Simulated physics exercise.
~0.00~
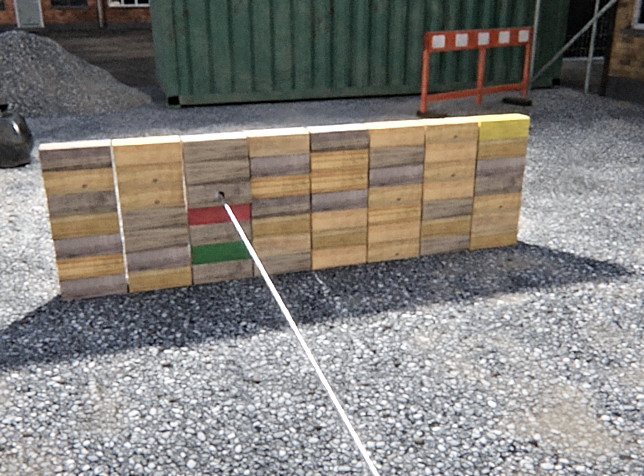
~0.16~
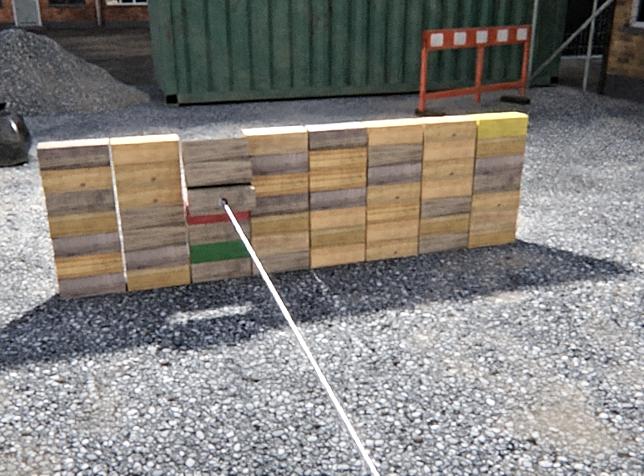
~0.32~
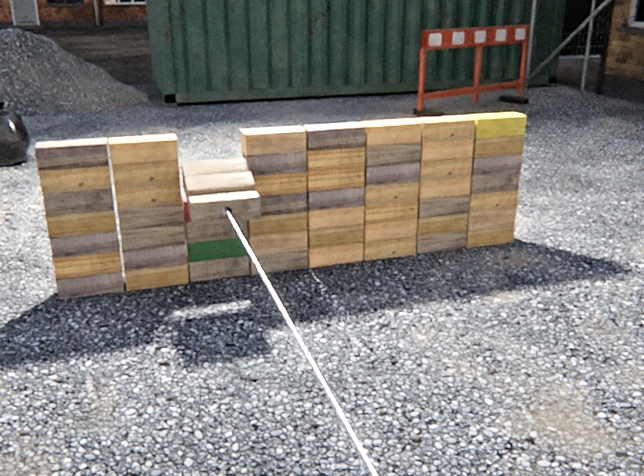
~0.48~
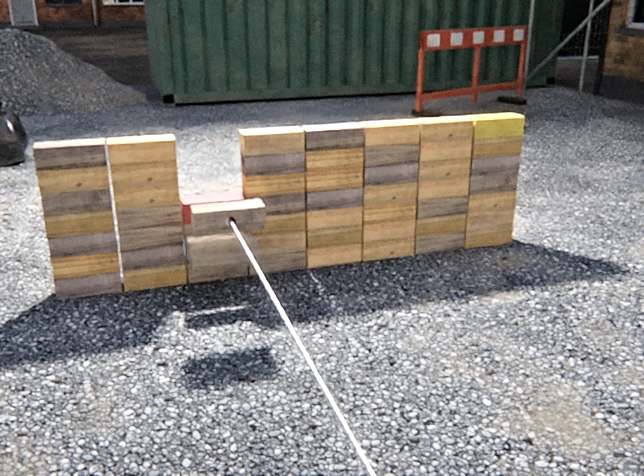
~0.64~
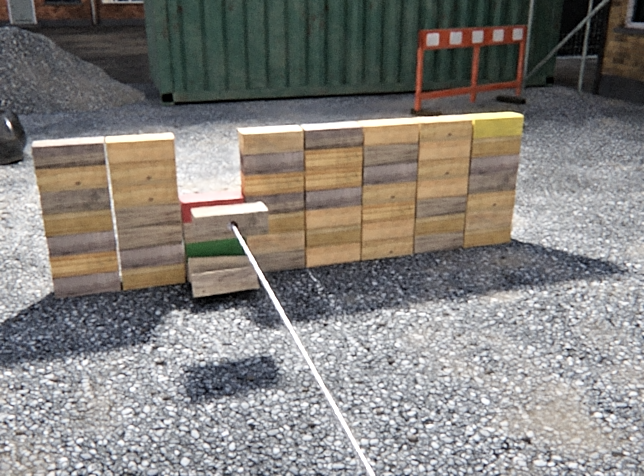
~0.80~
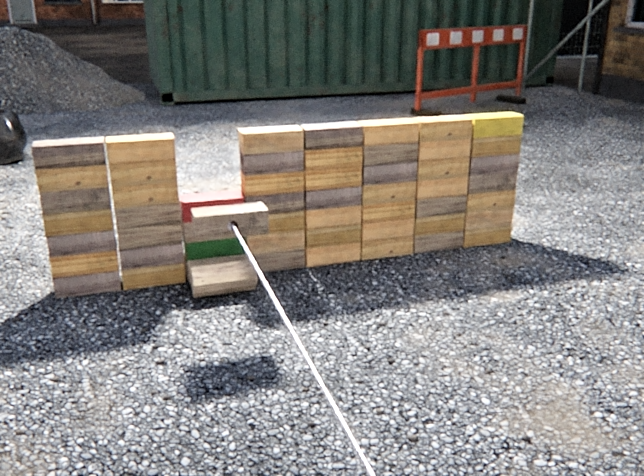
Timber block on a rod pulling out of a low stacked wall, blocks above dropping, the rest of the wall standing.
